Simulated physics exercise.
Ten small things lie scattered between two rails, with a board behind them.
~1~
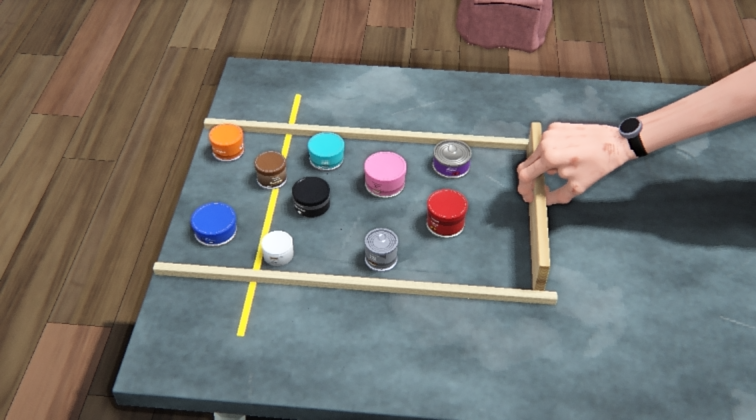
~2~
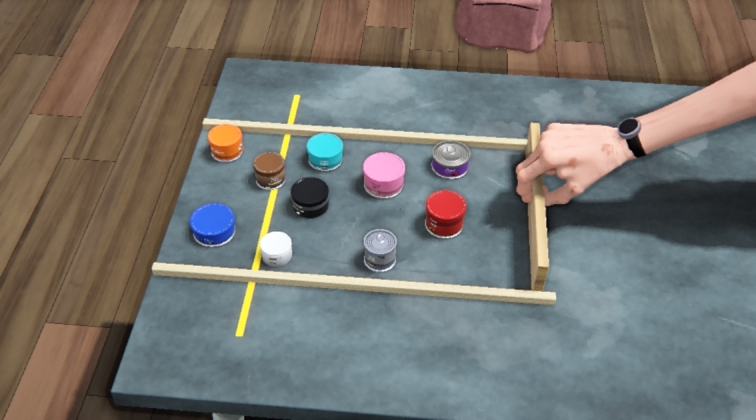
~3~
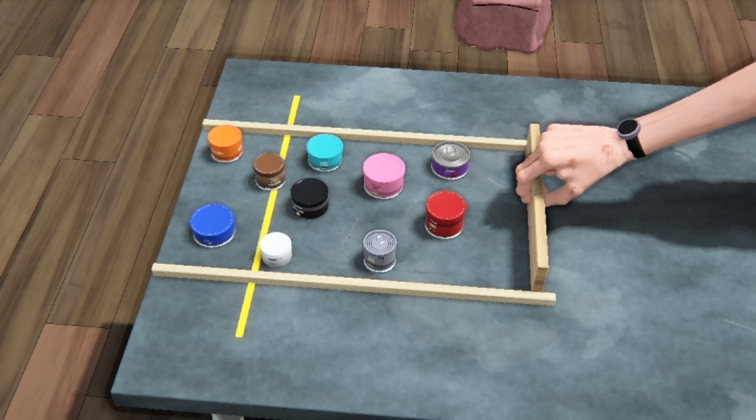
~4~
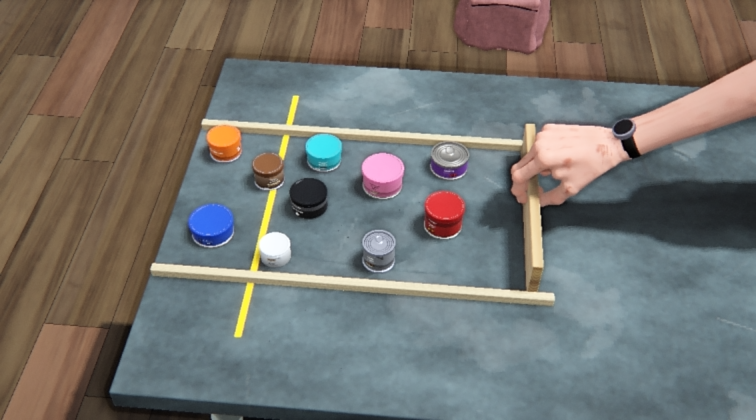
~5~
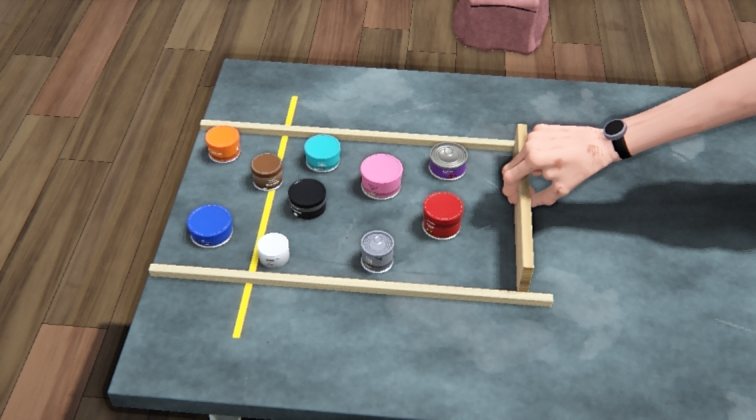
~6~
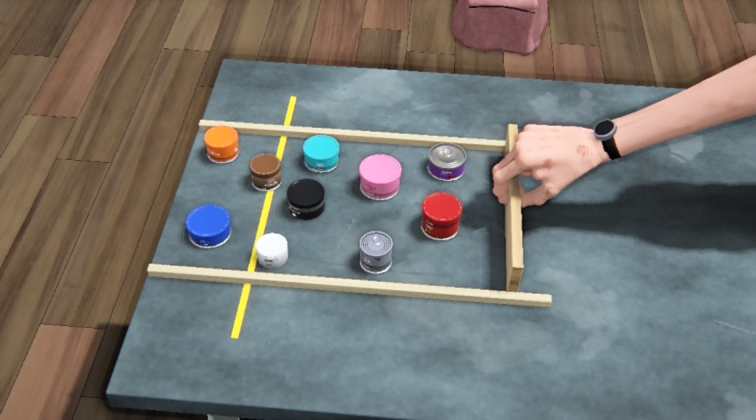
A hand wearing a dark watch held a wooden board still at first, then slid it slightly left between two rails, toward ten colorful little pots scattered around a yellow strip on the table.
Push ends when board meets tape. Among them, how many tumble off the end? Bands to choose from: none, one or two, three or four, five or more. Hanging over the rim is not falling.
Final answer: None.
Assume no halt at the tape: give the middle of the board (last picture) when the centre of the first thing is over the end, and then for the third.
For the first, roughly (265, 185); for the next, roughly (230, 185).
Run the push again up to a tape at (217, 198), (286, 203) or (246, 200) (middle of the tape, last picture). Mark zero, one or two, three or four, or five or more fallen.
Counts for the three spots in order: At least five; no fall at all; either one or two.
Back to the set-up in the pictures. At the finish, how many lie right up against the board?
My count gives 4.
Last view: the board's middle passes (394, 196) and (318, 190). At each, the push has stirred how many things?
Counts: 4 / 8.
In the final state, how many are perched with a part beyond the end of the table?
Result: 1.
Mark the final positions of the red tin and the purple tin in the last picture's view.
Near (244, 208) and (263, 142).
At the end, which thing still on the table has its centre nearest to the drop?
I reckon it's the orange tin.
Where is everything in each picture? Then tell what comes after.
Orange tin (227, 143); blue pot (215, 225); brown tin (271, 171); board (537, 203); tape (273, 199), in the first frame.
Blue pot (213, 225); purple tin (451, 160), in the second frame.
Brown tin (270, 172); pink tin (384, 177), in the third frame.
Orange tin (225, 144); grey pot (379, 252), in the fourth frame.
Blue pot (211, 226); black tub (308, 199), in the fifth frame.
Orange tin (222, 145); blue pot (209, 227); brown tin (266, 173); board (512, 204); tape (268, 201), in the sixth frame.
A little later, none off yet; orange tin at rest near (222, 145); blue pot at rest near (209, 227); brown tin at rest near (266, 173).
Next, none off yet; orange tin at rest near (222, 145); blue pot at rest near (209, 227); brown tin at rest near (257, 171).
When it is over, the number that fall off is zero.
